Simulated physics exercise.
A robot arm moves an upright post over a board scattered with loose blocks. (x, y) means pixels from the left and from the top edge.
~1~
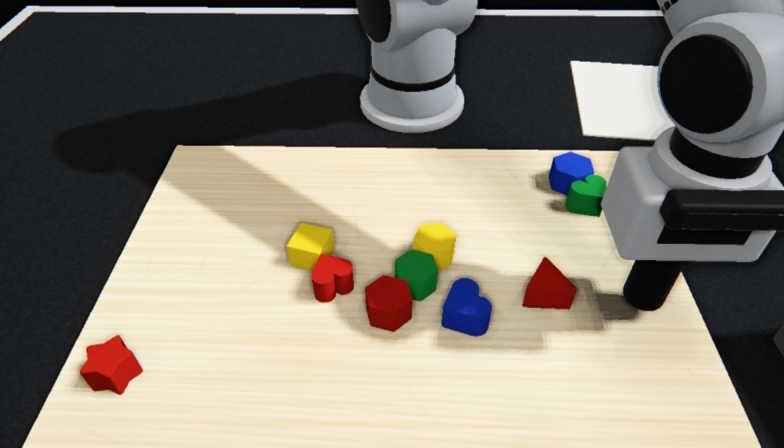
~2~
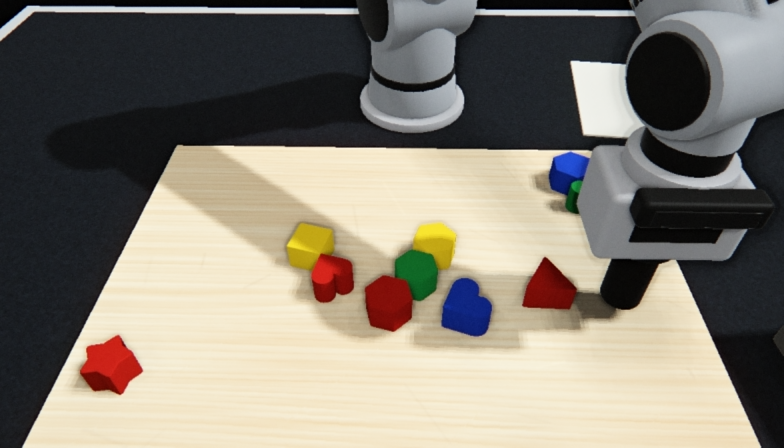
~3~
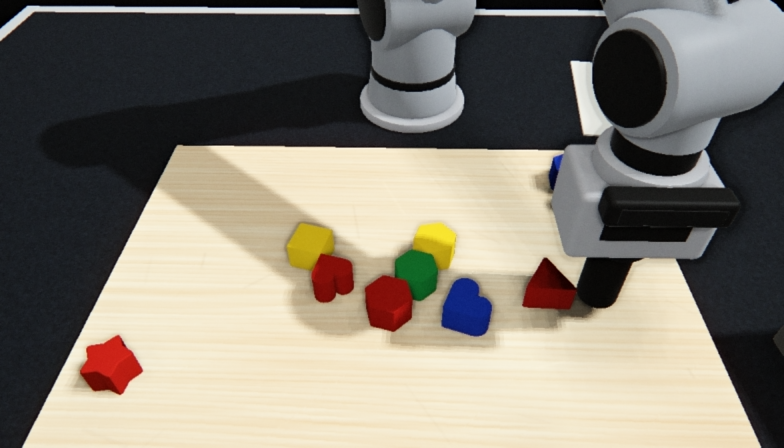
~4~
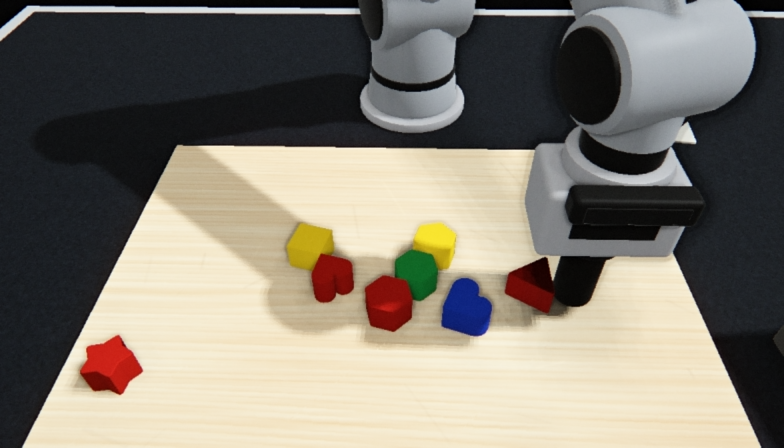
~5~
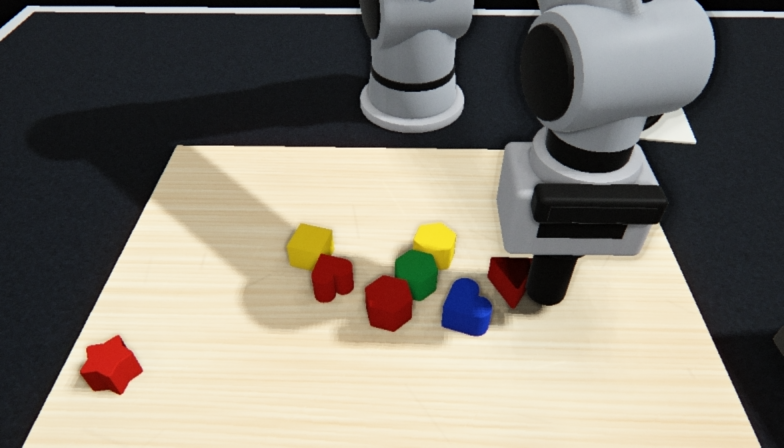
The video shows a robot arm moving a dark upright post leftward over a light wooden board scattered with colourful blocks; the post reaches the red triangular piece and pushes it left toward the blue heart block.
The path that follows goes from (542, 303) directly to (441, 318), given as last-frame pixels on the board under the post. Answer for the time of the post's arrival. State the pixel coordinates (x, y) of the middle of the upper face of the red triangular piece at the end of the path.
Near (490, 263).
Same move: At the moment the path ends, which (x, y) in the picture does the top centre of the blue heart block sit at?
When the path ends, it will be at (409, 310).
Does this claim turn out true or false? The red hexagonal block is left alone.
Verdict: False.
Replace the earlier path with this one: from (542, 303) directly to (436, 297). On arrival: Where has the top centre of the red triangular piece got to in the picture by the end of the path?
I'd expect the centre of its top face to be at (469, 253).
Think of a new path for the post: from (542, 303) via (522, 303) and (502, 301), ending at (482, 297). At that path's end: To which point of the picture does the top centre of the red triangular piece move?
It should be at (470, 252) by then.
What follows on the original path. One third of the way, post at (511, 297); red triangular piece at (492, 264), turned 40° clockwise.
Two thirds of the way, post at (477, 302); blue heart block at (444, 302); red triangular piece at (490, 263), turned 45° clockwise.
At the end, post at (442, 307); red hexagonal block at (372, 292), turned 30° clockwise; green hexagonal block unmoved; blue heart block at (409, 310); red triangular piece at (490, 263), turned 45° clockwise.
